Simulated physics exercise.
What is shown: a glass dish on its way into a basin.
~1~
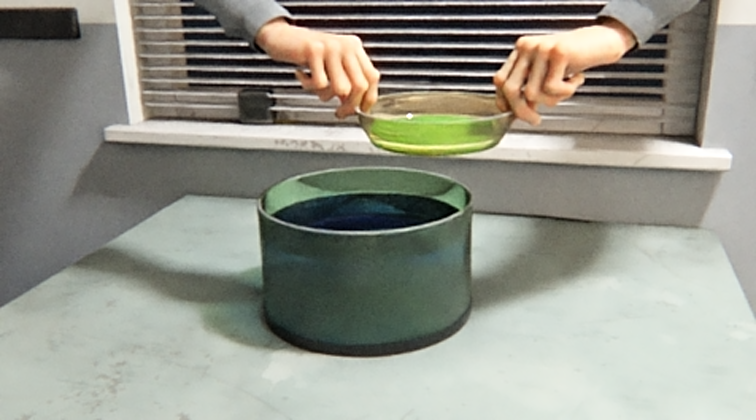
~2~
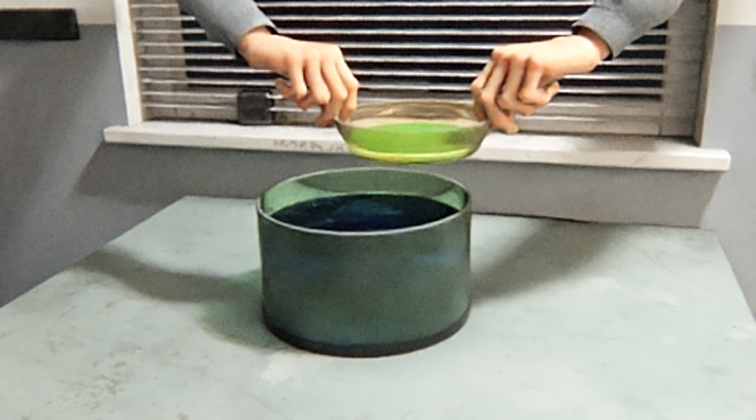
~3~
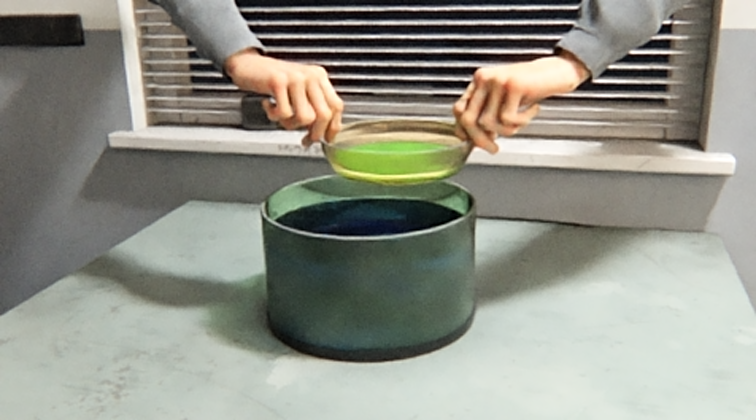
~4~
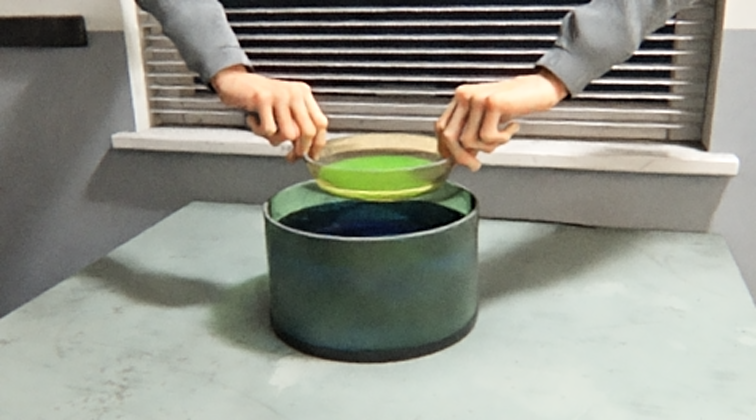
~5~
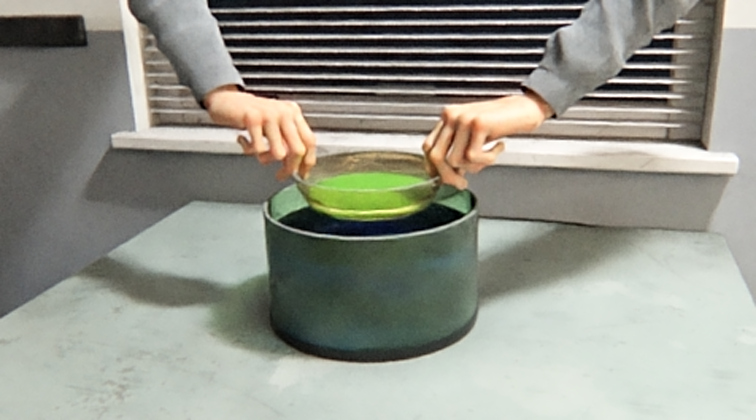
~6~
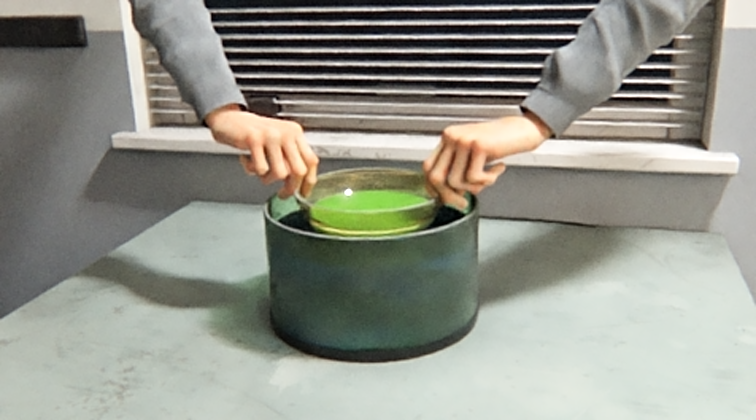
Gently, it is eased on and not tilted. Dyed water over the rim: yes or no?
No.
Soon after, the dish dips into the dyed water.
Later, it bobs and steadies.
In the end, the dish floats with about half of its side showing.
